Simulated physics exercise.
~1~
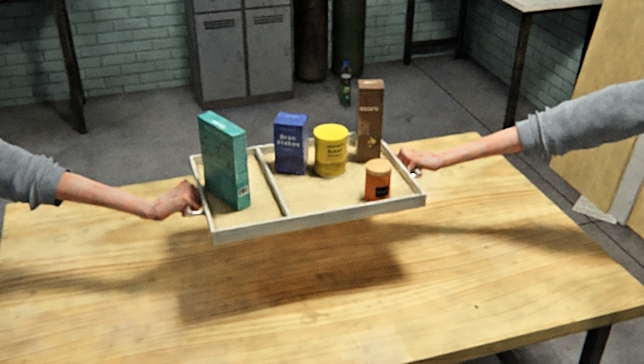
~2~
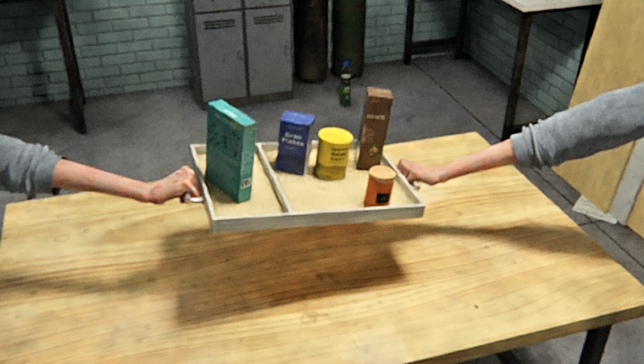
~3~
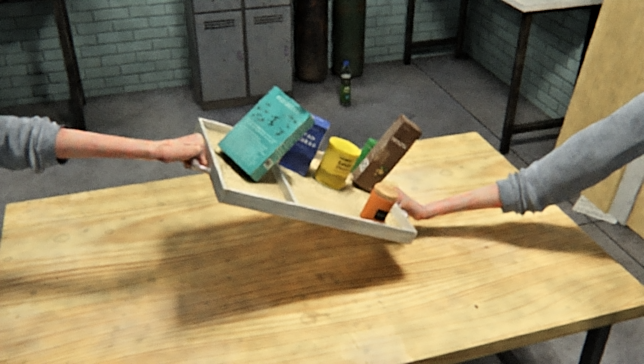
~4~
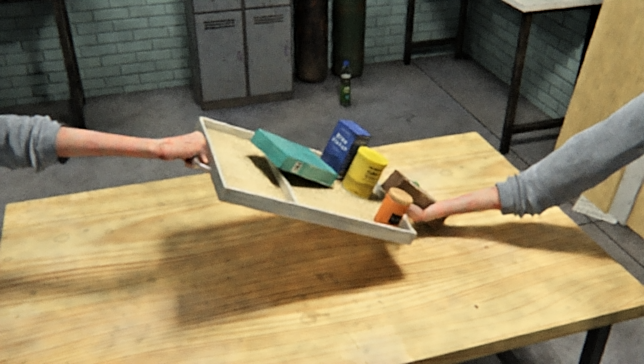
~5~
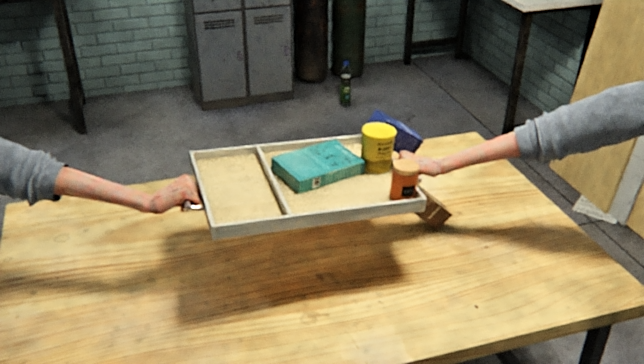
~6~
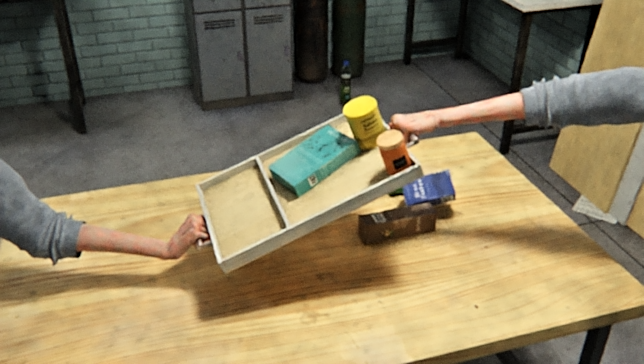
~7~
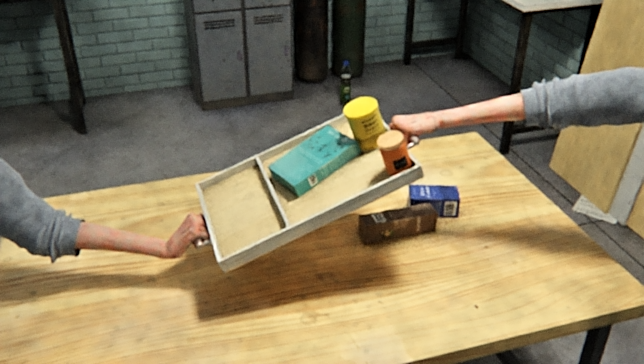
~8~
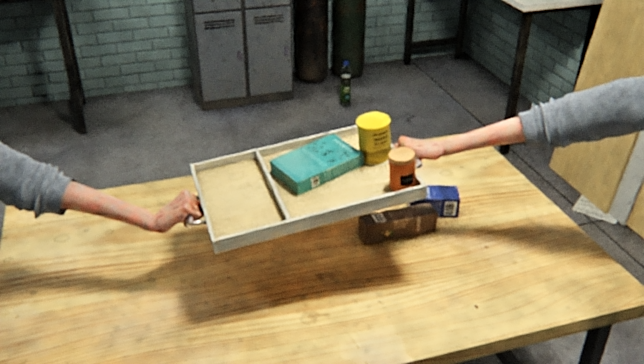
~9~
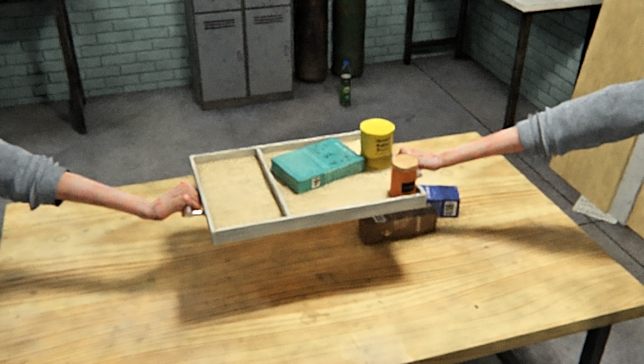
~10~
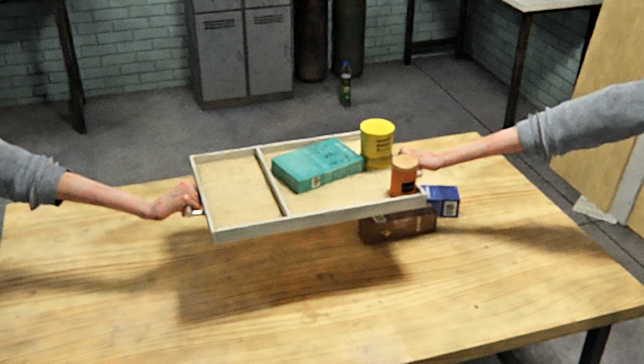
Above a wooden table in a workshop, two hands tipped a tray down to the right, then the other way, and levelled it; the brown and blue cartons fell onto the table, while the toppled turquoise packet, yellow tin and orange jar stayed aboard.
